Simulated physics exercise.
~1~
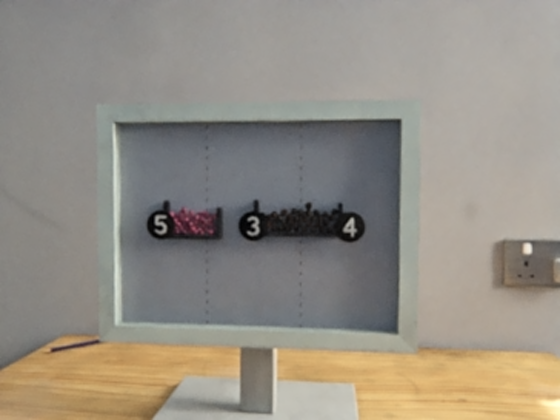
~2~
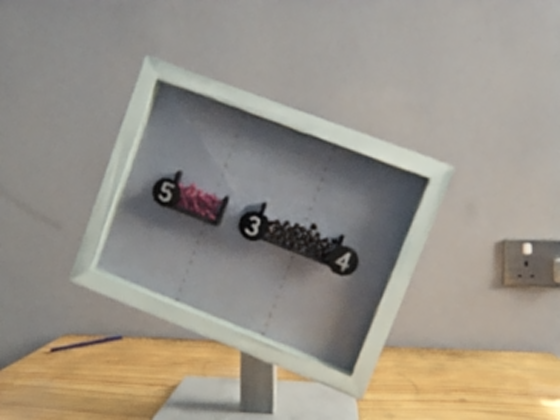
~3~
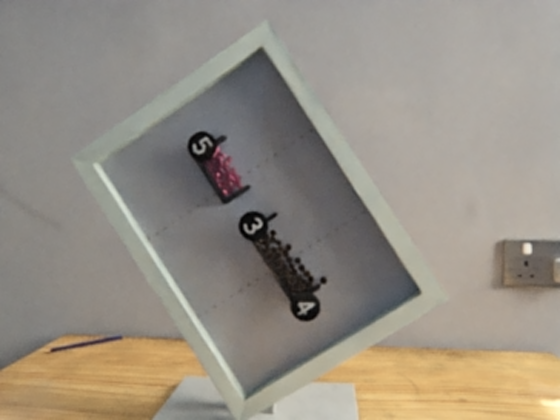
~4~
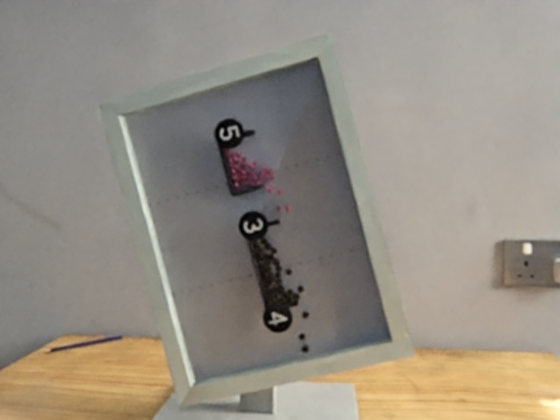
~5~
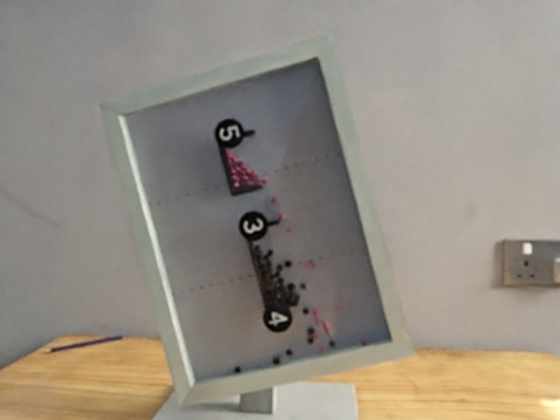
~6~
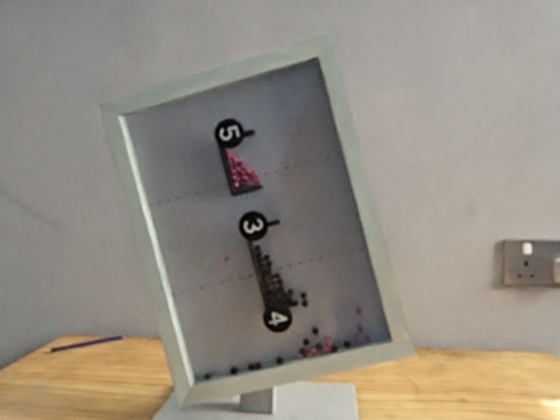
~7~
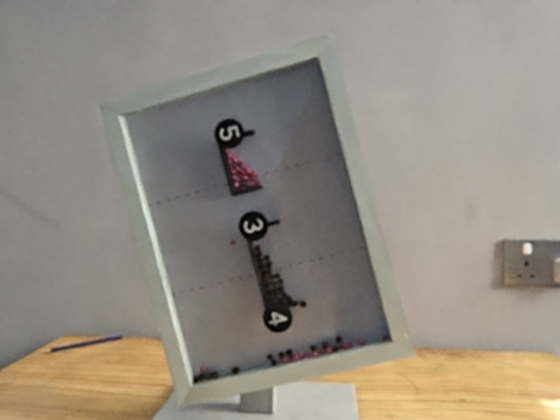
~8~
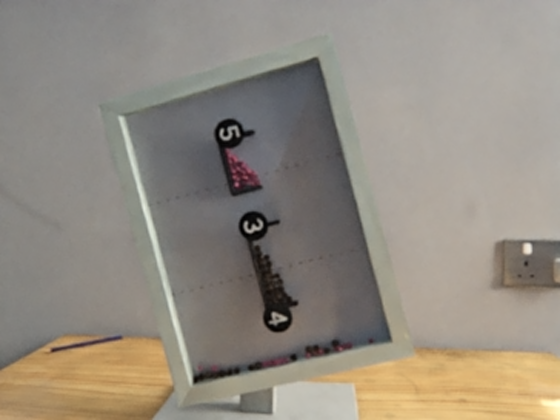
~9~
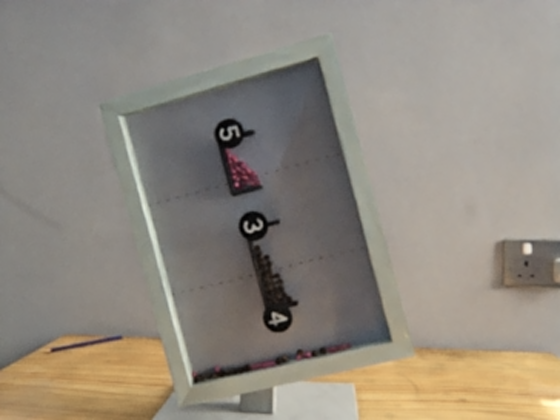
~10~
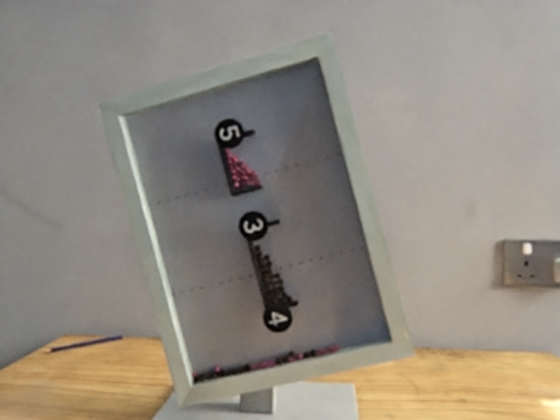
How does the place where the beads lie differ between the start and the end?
At the start the beads all lie in the two trays across the middle of the case. At the end many have dropped to a thin layer along its lowest side, so the beads as a whole sit lower and a little further right, though some remain in the trays.
